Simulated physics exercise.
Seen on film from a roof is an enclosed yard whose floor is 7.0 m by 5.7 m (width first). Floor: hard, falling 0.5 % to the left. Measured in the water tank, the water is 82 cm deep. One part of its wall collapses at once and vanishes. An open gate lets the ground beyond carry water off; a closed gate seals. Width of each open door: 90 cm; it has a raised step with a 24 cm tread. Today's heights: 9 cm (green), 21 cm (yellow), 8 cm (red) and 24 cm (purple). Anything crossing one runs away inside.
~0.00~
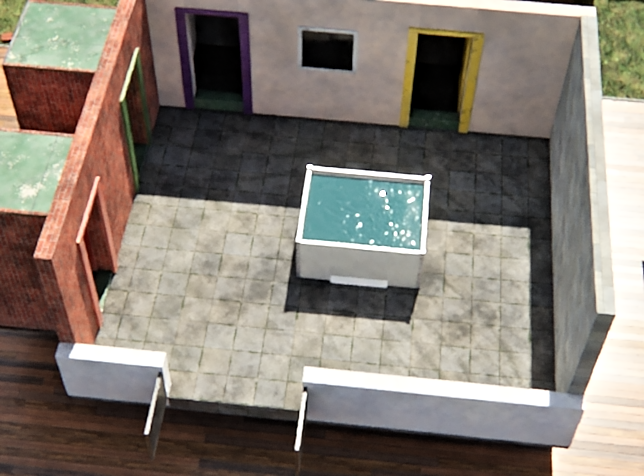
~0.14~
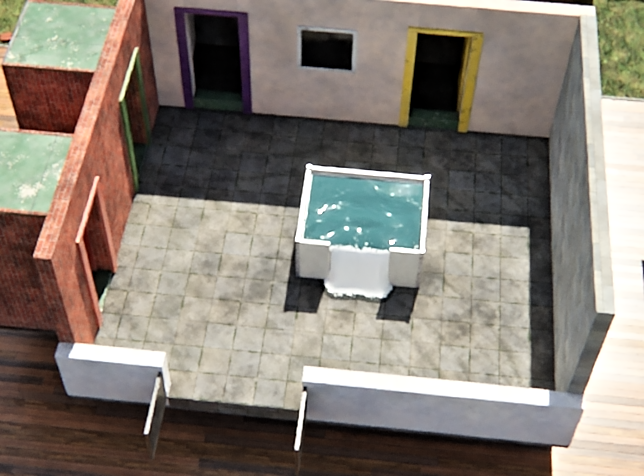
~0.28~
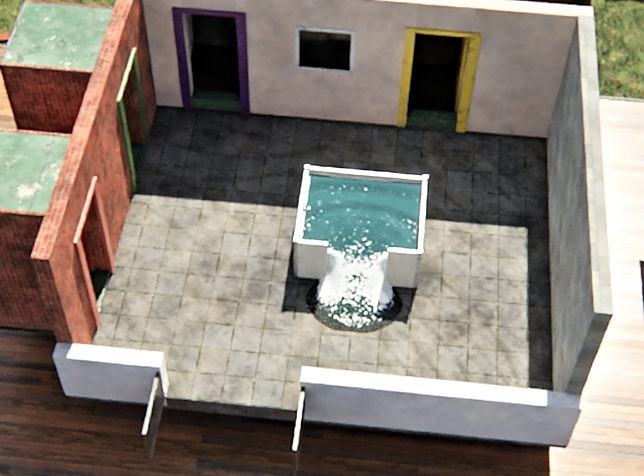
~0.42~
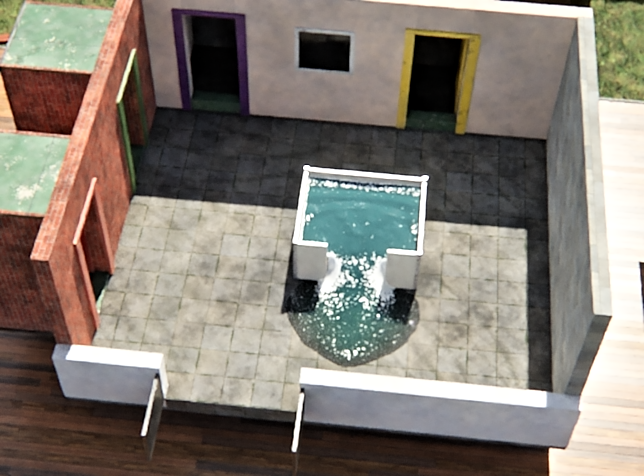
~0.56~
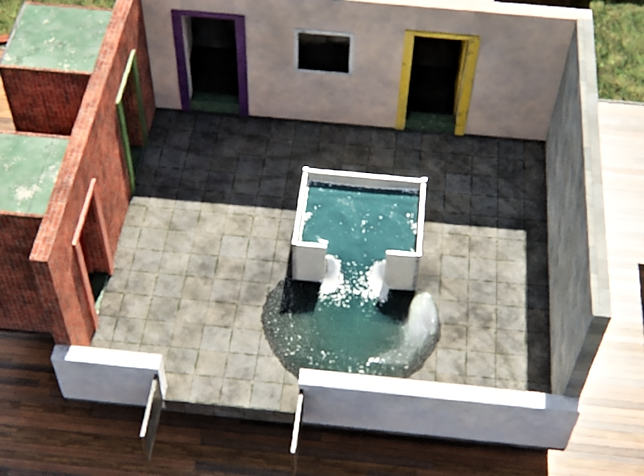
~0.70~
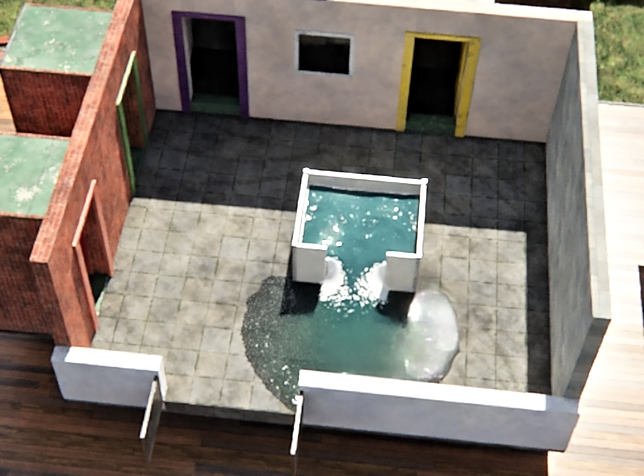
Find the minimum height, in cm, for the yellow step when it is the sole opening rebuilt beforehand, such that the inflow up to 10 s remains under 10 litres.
The minimum height is about 6.5 cm.
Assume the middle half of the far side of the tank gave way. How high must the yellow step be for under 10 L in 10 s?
In that case about 28 cm.
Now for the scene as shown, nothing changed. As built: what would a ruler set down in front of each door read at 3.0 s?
Lab note, cm: Green 0; yellow 0; red 0; purple 0.
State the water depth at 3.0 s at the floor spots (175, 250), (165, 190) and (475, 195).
Roughly 0, 0 and 0 centimetres.
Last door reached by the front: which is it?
The purple one.
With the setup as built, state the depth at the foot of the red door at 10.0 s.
4.0 cm.
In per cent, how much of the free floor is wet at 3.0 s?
Roughly 30 percent.
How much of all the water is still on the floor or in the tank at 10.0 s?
Roughly 70 in a hundred.
After 1.4 s water covers 25 % of the floor, deepest (40 cm) near (335, 393); it has not reached the yellow door.
After 3.0 s water covers 30 % of the floor, deepest (26 cm) near (530, 423); it has not reached the yellow door.
After 10.0 s water covers 90 % of the floor, deepest (10 cm) near (146, 149); 6 cm at the yellow door, 0 litres in over its 21 cm step.
At the yellow door as built, the water arrived by 4.9 s and peaked near 10 cm at 6.8 s.
Run again over the same 10 s with other heights there, 16 litres in over 6 cm, 3 litres over 8 cm. The limit of 10 litres is kept from about 6.5 cm up.
